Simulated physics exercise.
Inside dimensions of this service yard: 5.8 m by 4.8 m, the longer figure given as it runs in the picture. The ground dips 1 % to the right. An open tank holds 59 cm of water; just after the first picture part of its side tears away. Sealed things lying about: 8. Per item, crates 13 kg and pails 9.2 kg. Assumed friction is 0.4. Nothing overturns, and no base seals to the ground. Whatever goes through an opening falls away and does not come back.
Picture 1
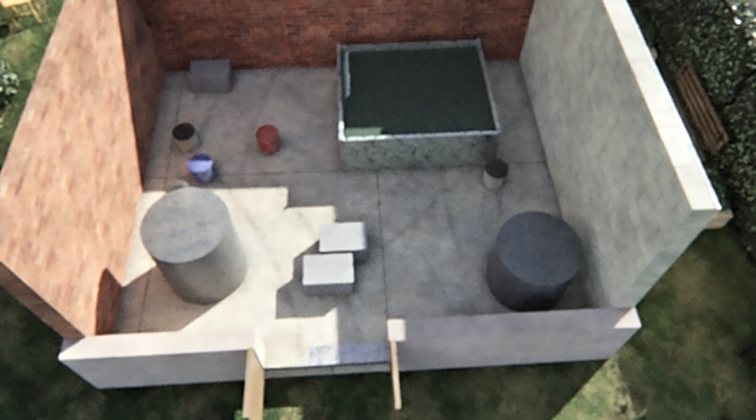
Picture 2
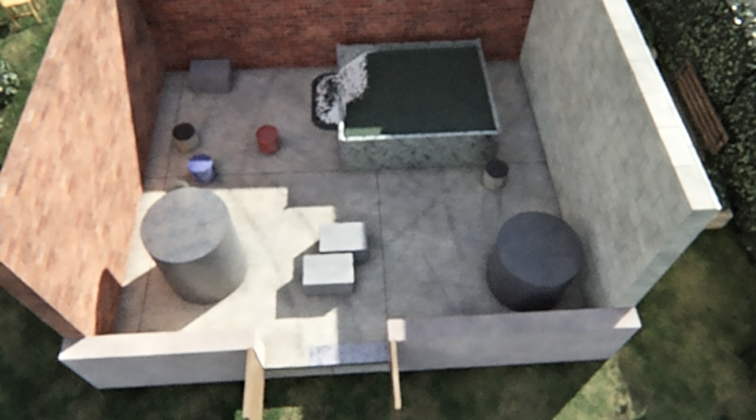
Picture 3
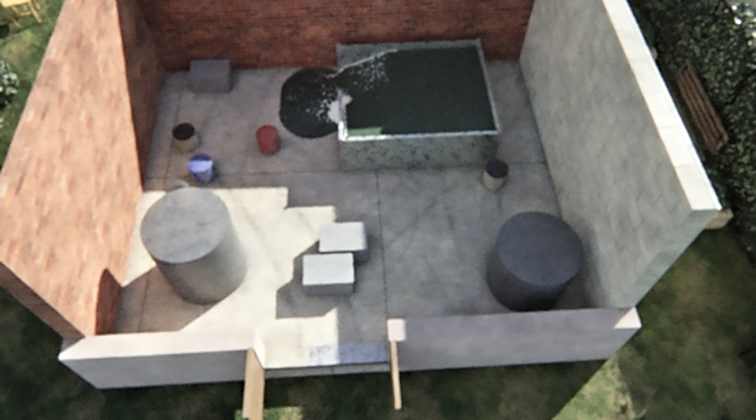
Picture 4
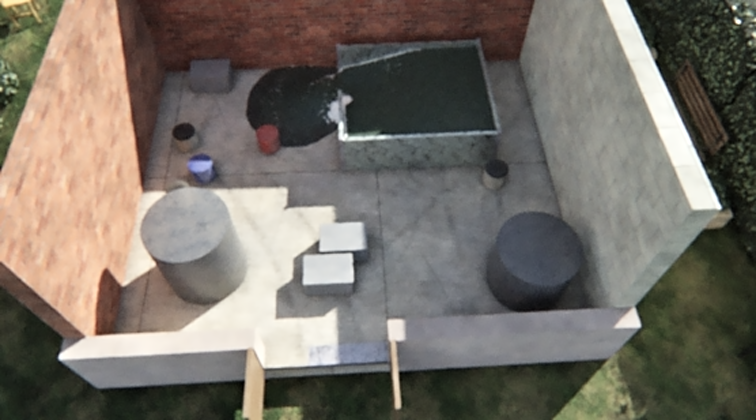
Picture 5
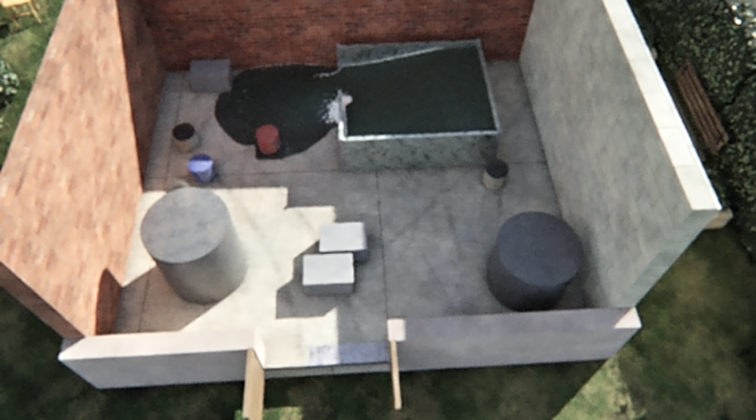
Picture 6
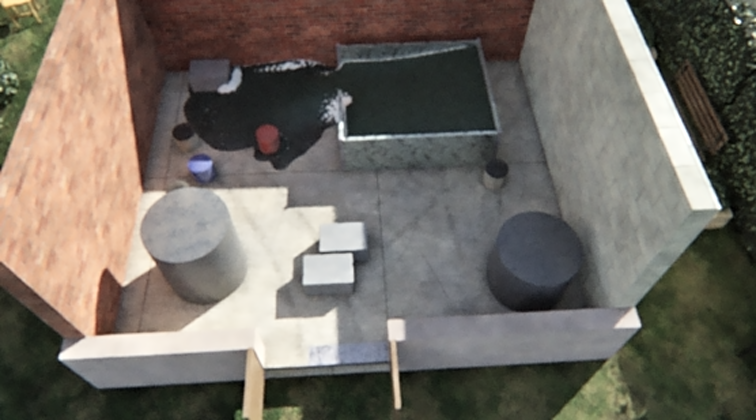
In a walled yard, dark water pours from a tank's left side and spreads around the red pail.
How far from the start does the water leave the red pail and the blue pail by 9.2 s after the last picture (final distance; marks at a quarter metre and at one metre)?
By the end, the red pail edges a short distance and the blue pail is taken a long way.
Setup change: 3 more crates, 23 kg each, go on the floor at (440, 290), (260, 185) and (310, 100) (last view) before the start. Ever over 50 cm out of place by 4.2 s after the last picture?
Lab note - in order: Below threshold / above threshold / above threshold.
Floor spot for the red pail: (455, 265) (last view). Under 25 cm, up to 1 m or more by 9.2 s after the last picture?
It travels far.
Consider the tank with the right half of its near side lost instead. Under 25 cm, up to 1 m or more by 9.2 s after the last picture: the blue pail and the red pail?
Then the blue pail stays put, the red pail holds its place.
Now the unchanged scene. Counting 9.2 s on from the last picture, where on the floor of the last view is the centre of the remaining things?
About (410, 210).
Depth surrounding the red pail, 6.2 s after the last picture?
About 6 cm.
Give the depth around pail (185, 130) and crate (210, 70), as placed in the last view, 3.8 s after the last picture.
Around 9 cm and 12 cm.
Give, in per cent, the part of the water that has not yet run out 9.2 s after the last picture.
Close to 96 in a hundred parts remain.
Then, 1.2 s after the last picture the red pail is near (262, 141), 0.2 m from its start, aground; the blue pail is near (200, 163), 0.0 m from its start, aground; 0 of 8 are out; 1 afloat.
Then, 3.8 s after the last picture the red pail is near (270, 164), 0.6 m from its start, aground; the blue pail is near (313, 203), 1.7 m from its start, aground; 0 of 8 are out; 1 afloat.
Then, 6.2 s after the last picture the red pail is near (273, 165), 0.6 m from its start, aground; the blue pail is near (337, 202), 2.0 m from its start, aground; 0 of 8 are out; 2 afloat.
Then, 9.2 s after the last picture the red pail is near (273, 165), 0.6 m from its start, aground; the blue pail is near (337, 202), 2.0 m from its start, aground; 0 of 8 are out; 4 afloat.
